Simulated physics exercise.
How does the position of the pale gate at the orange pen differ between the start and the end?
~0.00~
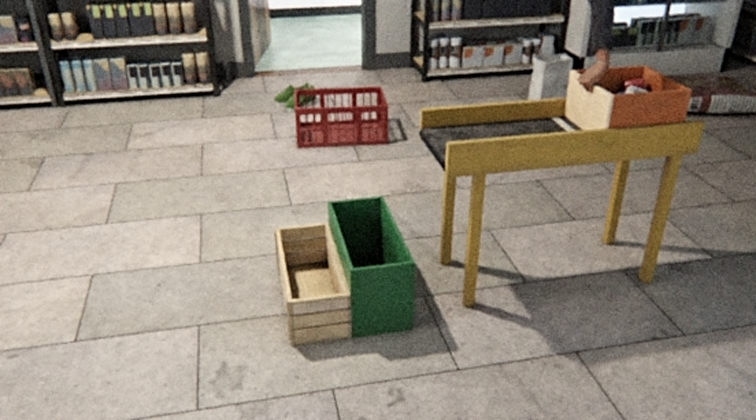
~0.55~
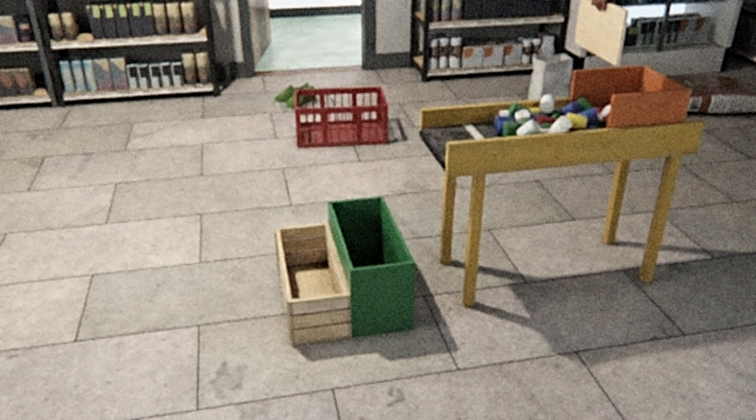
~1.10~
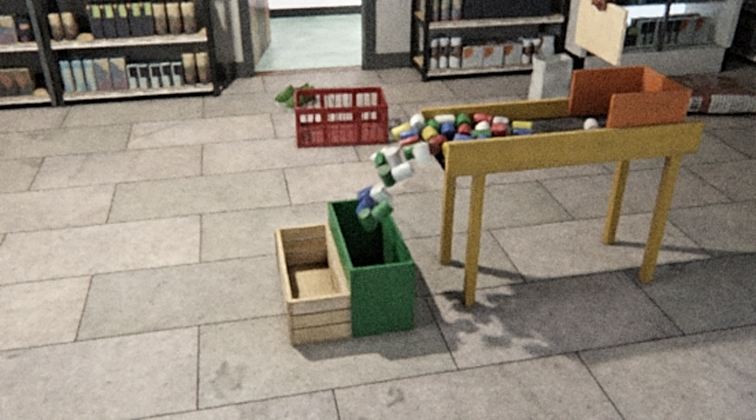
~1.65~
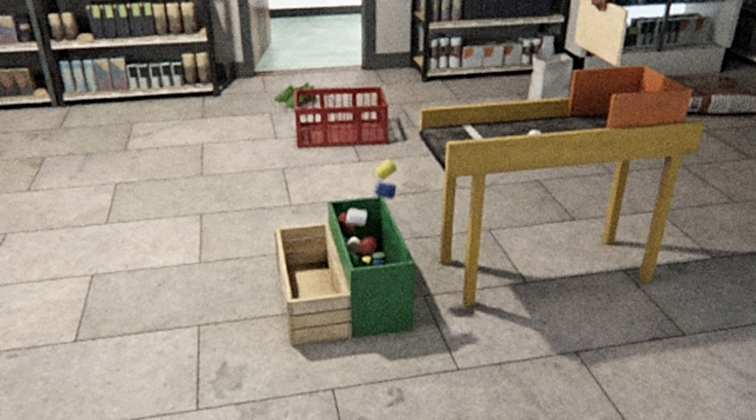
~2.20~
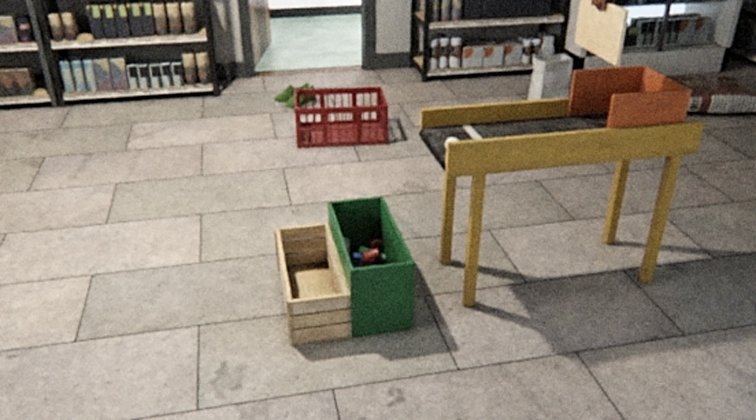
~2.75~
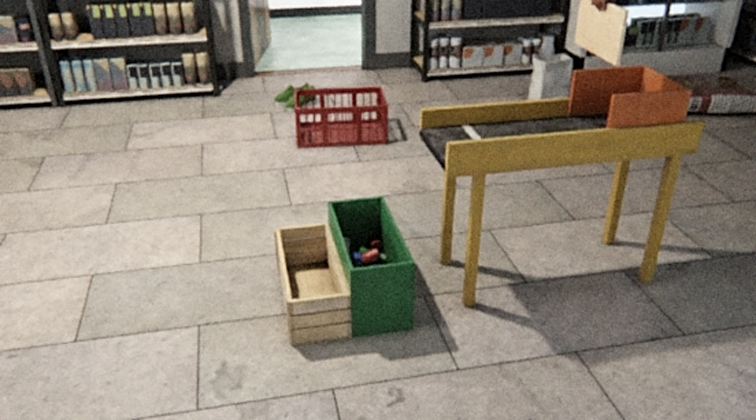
At the start the gate is down, closing the front of the orange pen. By the end it is held up above the pen, leaving the way onto the belt open.
